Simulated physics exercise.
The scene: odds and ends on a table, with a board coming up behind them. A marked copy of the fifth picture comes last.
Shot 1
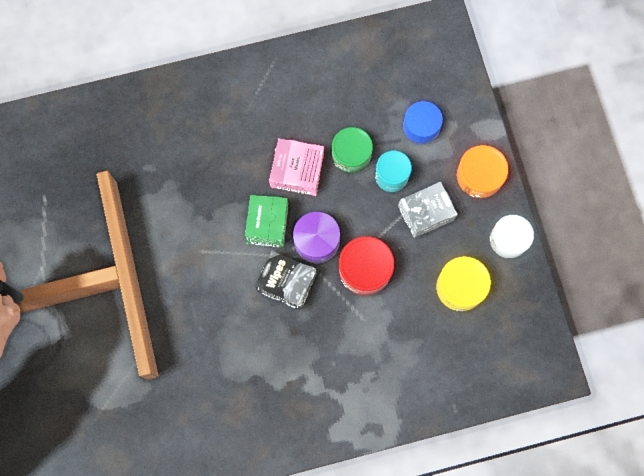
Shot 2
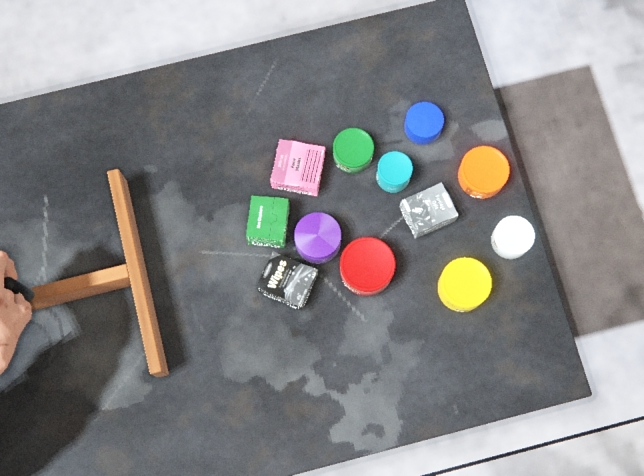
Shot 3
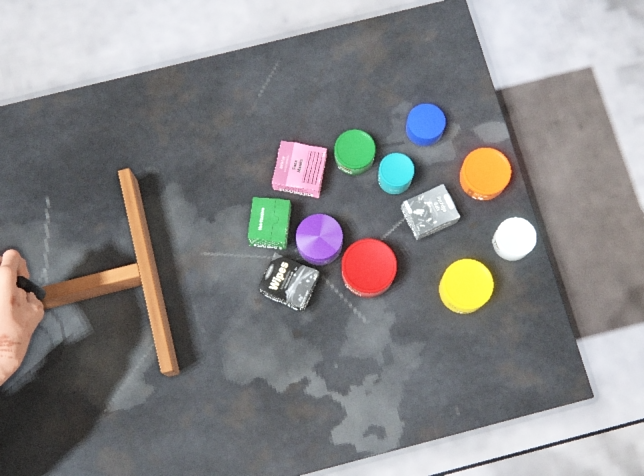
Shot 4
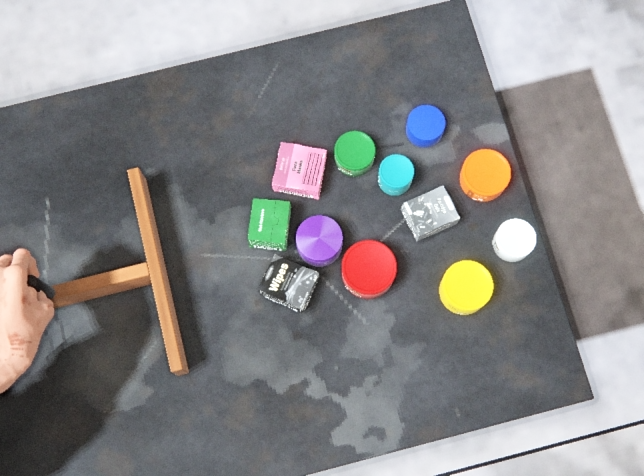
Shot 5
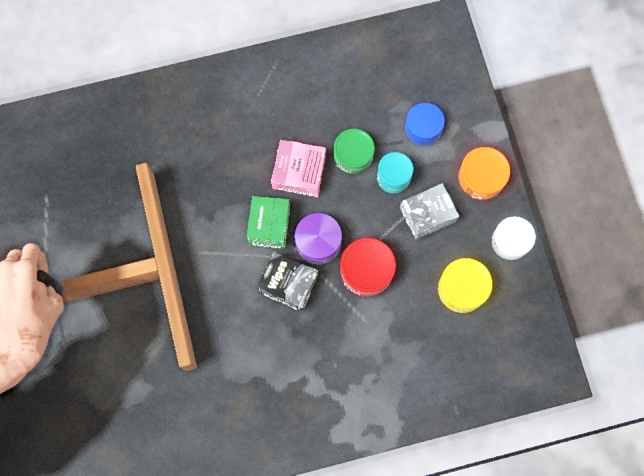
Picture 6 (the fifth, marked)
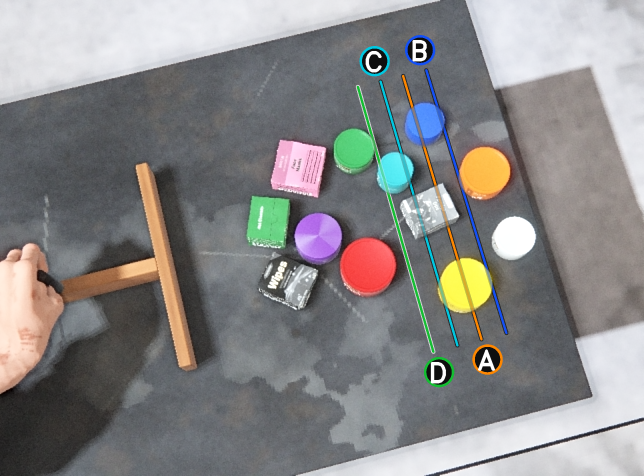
A wooden T-shaped board, gripped by a hand at the left, slides slowly to the right across a dark tabletop. It moves a short way nearer to a loose group of colourful round tubs and small packets, which stay where they are, with a gap still between them and the board.
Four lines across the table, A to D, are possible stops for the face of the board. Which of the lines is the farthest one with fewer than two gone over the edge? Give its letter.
The farthest such stop is C.
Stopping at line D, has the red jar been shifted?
Yes.
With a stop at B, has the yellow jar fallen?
No.
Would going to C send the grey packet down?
By then, no.
On the marked copy, A at (441, 203); B at (465, 197); C at (418, 209); D at (394, 215).
With C. Early on, board (255, 239); black box (305, 277); green packet (278, 217).
Further on, board (347, 216); orange jar (491, 171); yellow jar (487, 295).
At the end, board (416, 199); grey packet (523, 202); blue pot (489, 97); none fallen.
As for the rest, A drops three; B drops four; D is within the limit but short.
